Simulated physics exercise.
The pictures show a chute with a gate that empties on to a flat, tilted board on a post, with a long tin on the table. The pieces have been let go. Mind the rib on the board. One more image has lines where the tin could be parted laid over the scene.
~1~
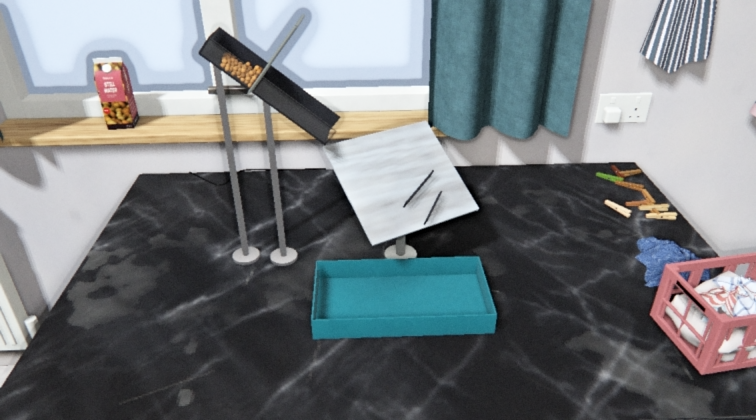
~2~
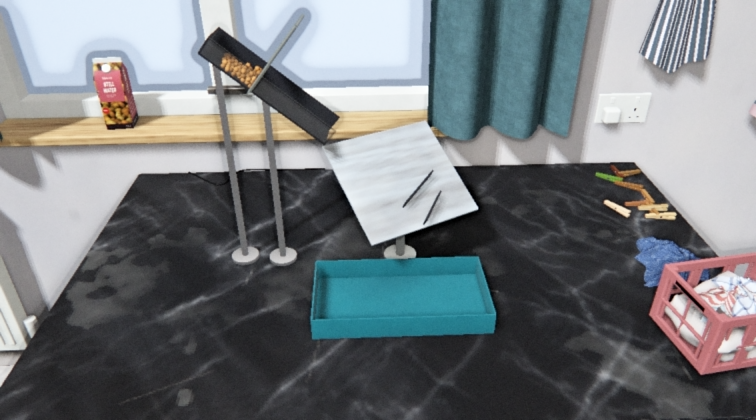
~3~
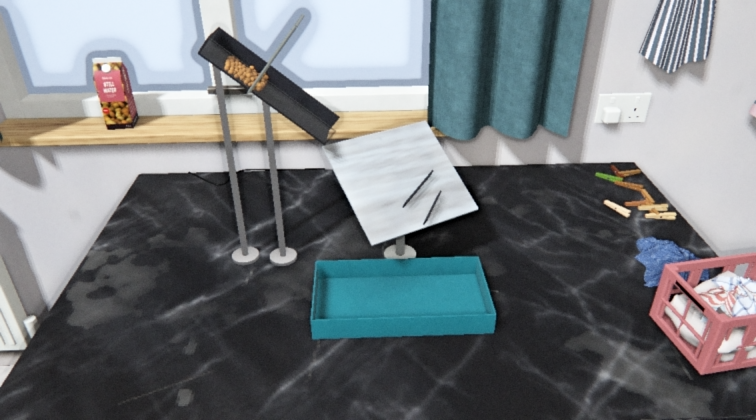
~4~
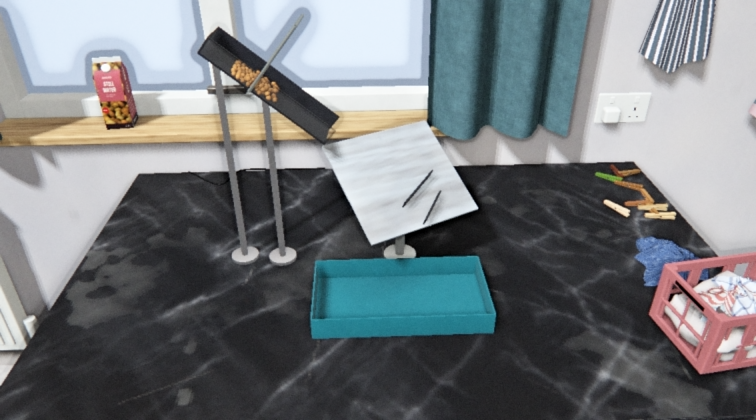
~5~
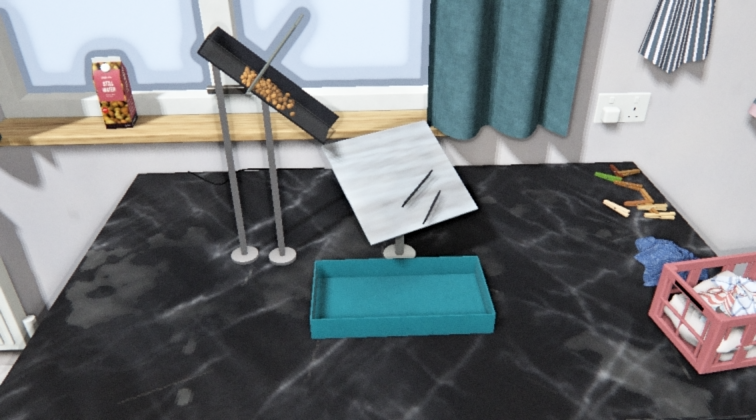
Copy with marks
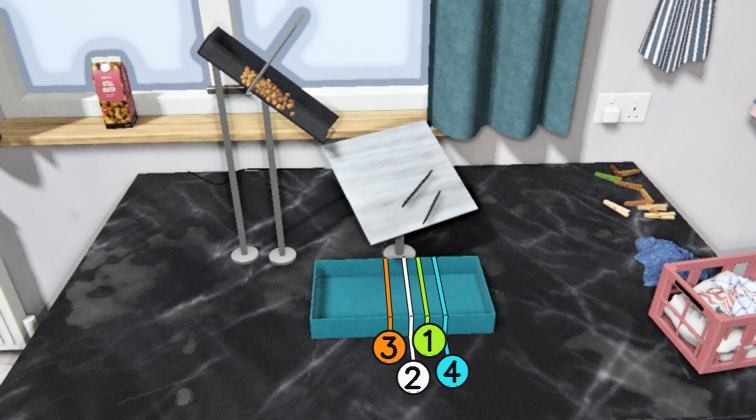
Roasted chickpeas slid partway down a steep black chute toward the right, passing beneath its raised grey gate, while the tilted white board with two dark ribs and the empty teal tin below stayed still.
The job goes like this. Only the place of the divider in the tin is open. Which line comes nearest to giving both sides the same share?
Line 1.
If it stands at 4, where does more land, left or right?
More lands on the left.
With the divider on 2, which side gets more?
The right side.
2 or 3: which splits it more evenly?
The answer is 2.
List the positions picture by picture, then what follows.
Load behind the gate (247, 72), roasted chickpeas; lip of the chute (328, 138), sloping fairly steeply, in the first frame.
Middle of the board (401, 178), tilted fairly steeply; middle of its low edge (428, 226); of its high edge (376, 133), in the second frame.
Front corners of the tin (311, 320) and (496, 315), empty; front of the load (265, 82), in the third frame.
Middle of the load (259, 82); its front (275, 100), roughly a quarter of the way to the lip; rib from (433, 170) to (406, 202); rib from (441, 190) to (427, 219), in the fourth frame.
Middle of the load (270, 87); its front (293, 114), roughly half of the way to the lip, in the fifth frame.
On the marked copy, line 1 crosses the front rim at (427, 316); line 2 crosses the front rim at (411, 317); line 3 crosses the front rim at (390, 317); line 4 crosses the front rim at (445, 316).
For line 1, of what is caught, roughly two thirds on the left of the divider, roughly a third on the right.
For line 2, of what is caught, about a tenth on the left of the divider, the larger part on the right.
For line 3, of what is caught, not one piece on the left of the divider, every piece on the right.
For line 4, of what is caught, almost all on the left of the divider, about a tenth on the right.
